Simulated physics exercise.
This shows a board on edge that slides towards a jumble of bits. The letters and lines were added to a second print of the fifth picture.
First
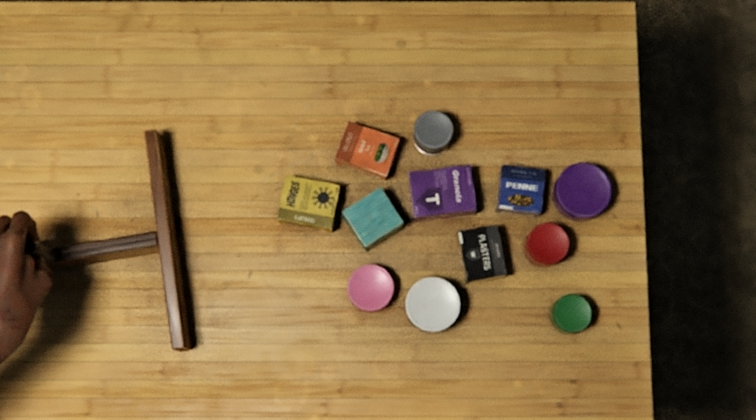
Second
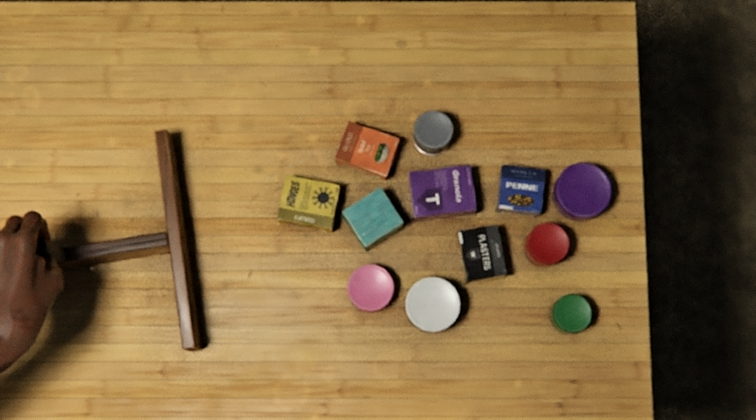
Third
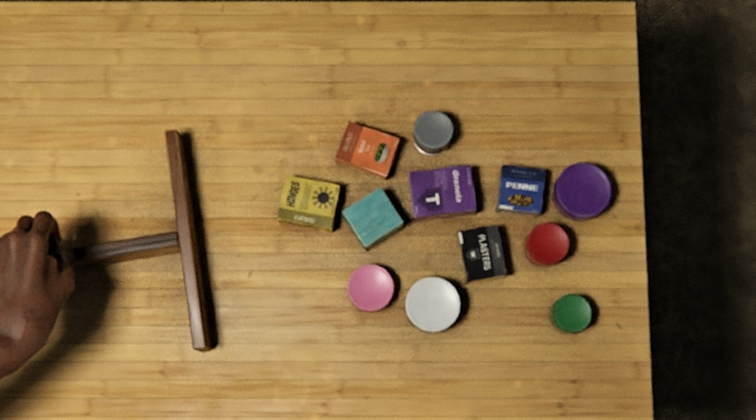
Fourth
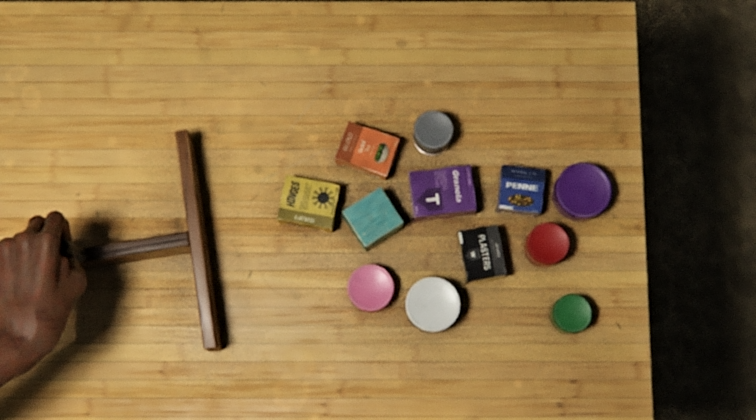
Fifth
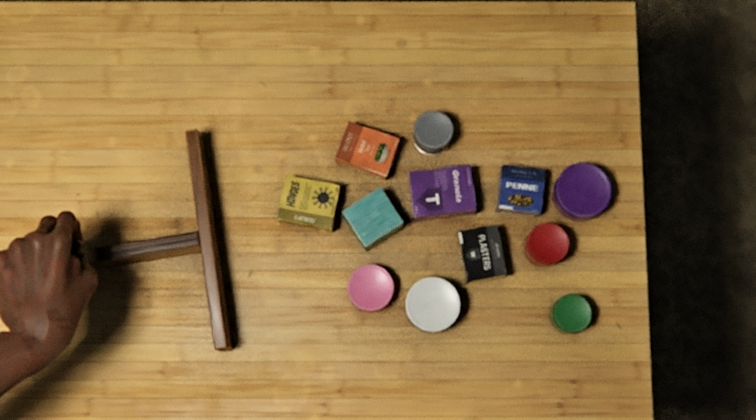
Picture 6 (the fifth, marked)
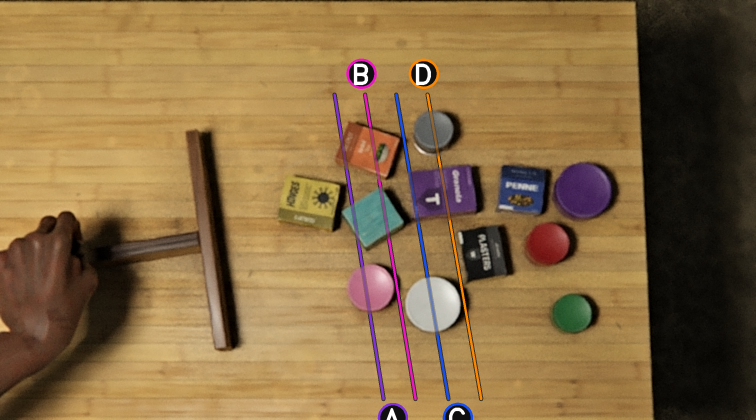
On a wooden table, a hand at the left slowly pushed a wooden board by its handle a short way right towards a jumble of small boxes and round tubs, which stayed still.
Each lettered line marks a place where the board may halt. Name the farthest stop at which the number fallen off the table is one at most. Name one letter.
D is the last line within the limit.
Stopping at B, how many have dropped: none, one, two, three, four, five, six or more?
The count is none.
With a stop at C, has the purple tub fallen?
By then, yes.
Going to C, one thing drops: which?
The purple tub.
On the marked copy, A at (359, 243); B at (390, 243); C at (422, 243); D at (454, 243).
Following D. Soon after the start, board (295, 237); yellow box (325, 196); turquoise block (382, 218).
Later, board (385, 237); purple tub (623, 187); blue packet (572, 188).
In the end, board (451, 237); purple tub over the edge; blue packet (636, 183); one fallen.
As for the rest, A is within the limit but short; B is within the limit but short; C is within the limit but short.
